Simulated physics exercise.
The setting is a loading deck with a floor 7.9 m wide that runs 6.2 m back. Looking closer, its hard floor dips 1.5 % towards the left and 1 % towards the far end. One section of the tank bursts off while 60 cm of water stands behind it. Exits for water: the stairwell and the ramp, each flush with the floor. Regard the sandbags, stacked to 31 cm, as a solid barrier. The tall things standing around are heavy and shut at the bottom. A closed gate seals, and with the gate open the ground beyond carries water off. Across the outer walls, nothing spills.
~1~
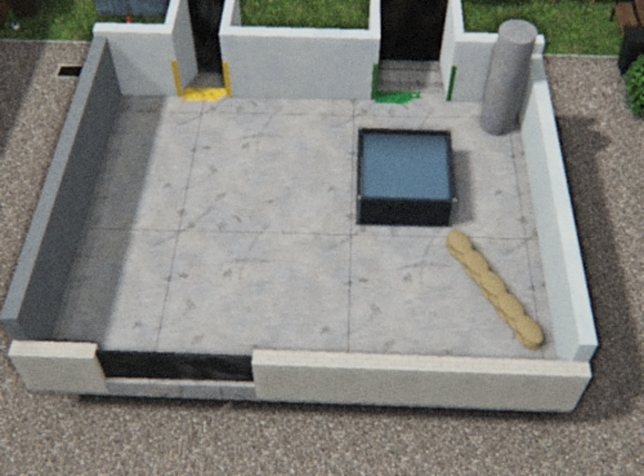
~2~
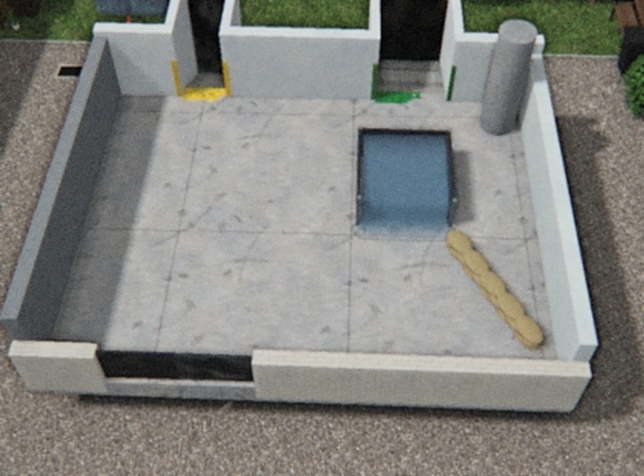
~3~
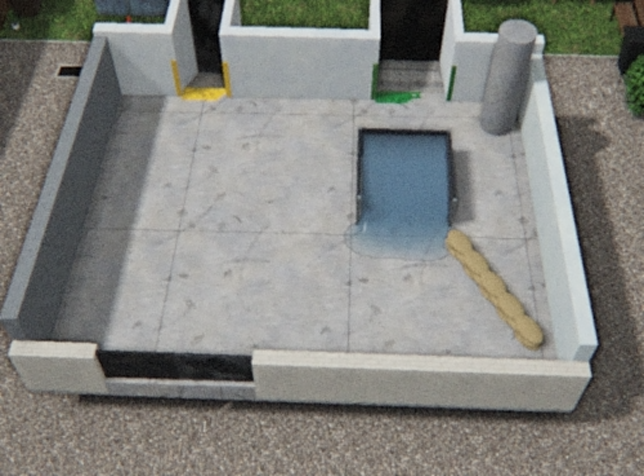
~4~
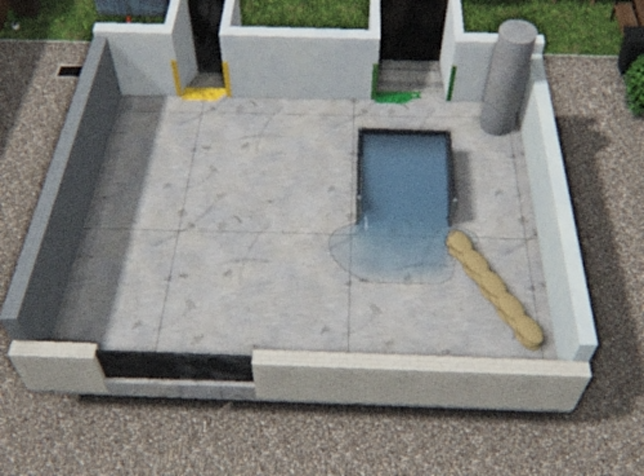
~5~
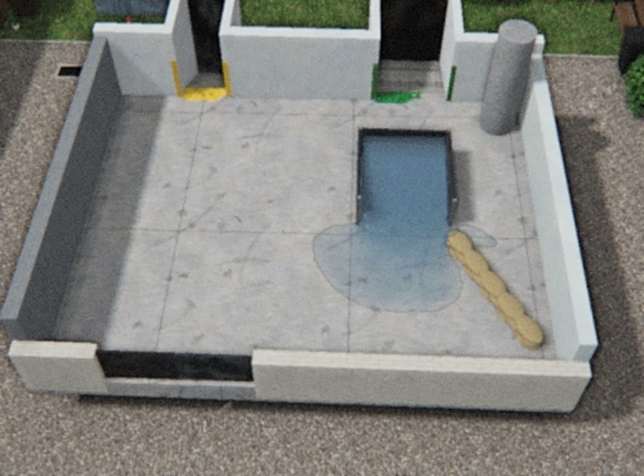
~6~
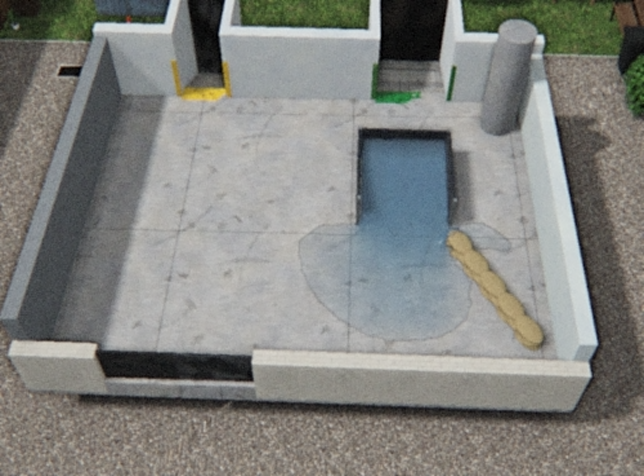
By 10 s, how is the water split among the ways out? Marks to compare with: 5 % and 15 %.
Gateway - under 5 % of the total. Stairwell (marked yellow) - under 5 % of the total. Basement ramp (marked green) - not even 5 % of the total.
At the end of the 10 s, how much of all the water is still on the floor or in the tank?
I'd put it at some 96 percent still there.
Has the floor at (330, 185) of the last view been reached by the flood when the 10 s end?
Not yet touched.
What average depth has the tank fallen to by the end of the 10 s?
Some 7 cm on average.
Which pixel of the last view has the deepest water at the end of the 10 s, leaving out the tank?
It's at about (120, 105) in the last picture.
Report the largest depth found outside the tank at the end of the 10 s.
I'd put it at close to 16 cm.
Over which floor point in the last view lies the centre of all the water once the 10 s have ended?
At about (229, 208).
A moment later water covers 25 % of the floor and is deepest (29 cm) near (396, 377); gone so far, the gateway 0 %, the stairwell (marked yellow) 0 %, the basement ramp (marked green) 0 %.
Soon after water covers 25 % of the floor and is deepest (24 cm) near (372, 376); gone so far, the gateway 0 %, the stairwell (marked yellow) 0 %, the basement ramp (marked green) 0 %.
Next water covers 40 % of the floor and is deepest (21 cm) near (44, 367); gone so far, the gateway 0 %, the stairwell (marked yellow) 0 %, the basement ramp (marked green) 0 %.
Later on water covers 60 % of the floor and is deepest (12 cm) near (50, 346); gone so far, the gateway 0 %, the stairwell (marked yellow) 0 %, the basement ramp (marked green) 0 %.
At the end water covers 60 % of the floor and is deepest (16 cm) near (120, 105); gone so far, the gateway 0 %, the stairwell (marked yellow) 2 %, the basement ramp (marked green) 3 %.
